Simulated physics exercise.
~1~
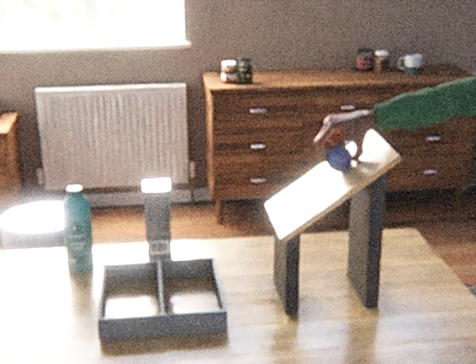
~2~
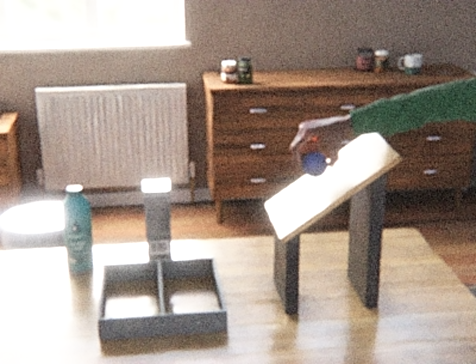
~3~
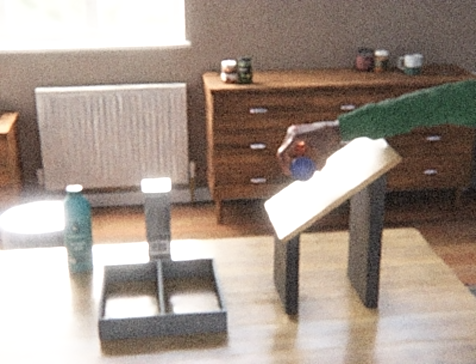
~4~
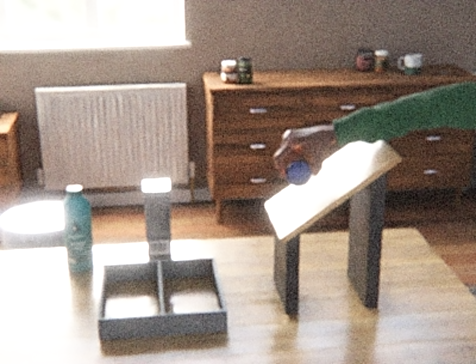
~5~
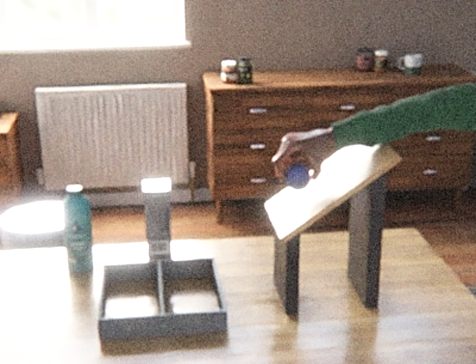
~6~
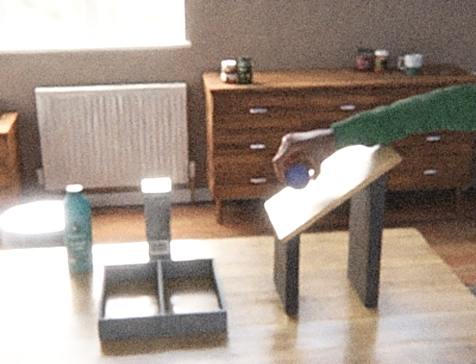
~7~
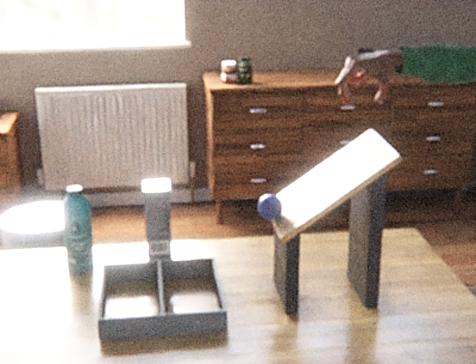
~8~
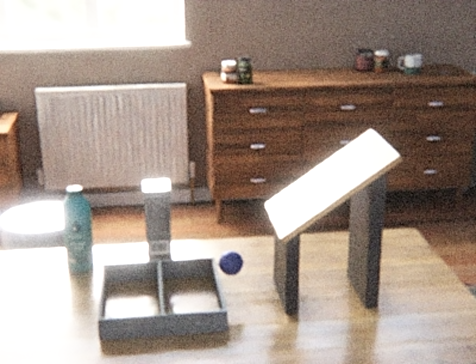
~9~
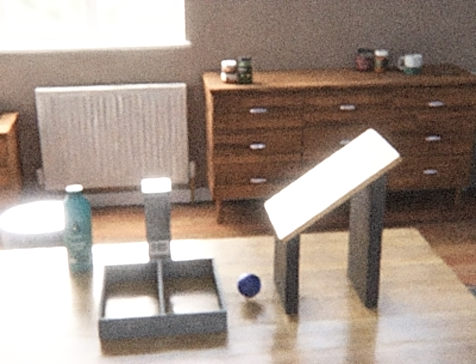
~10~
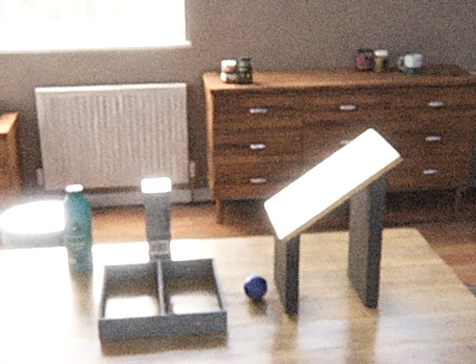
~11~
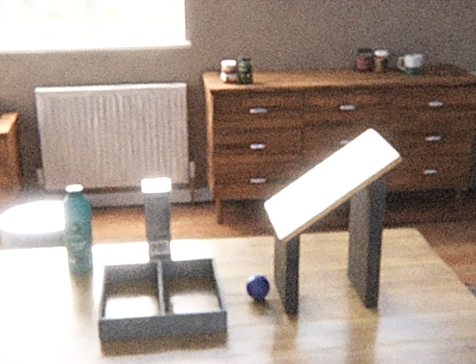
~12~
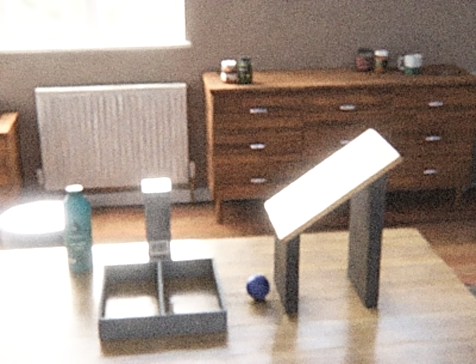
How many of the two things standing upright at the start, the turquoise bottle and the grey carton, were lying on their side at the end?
None of them were lying down. The turquoise bottle and the grey carton both still stood upright at the end.
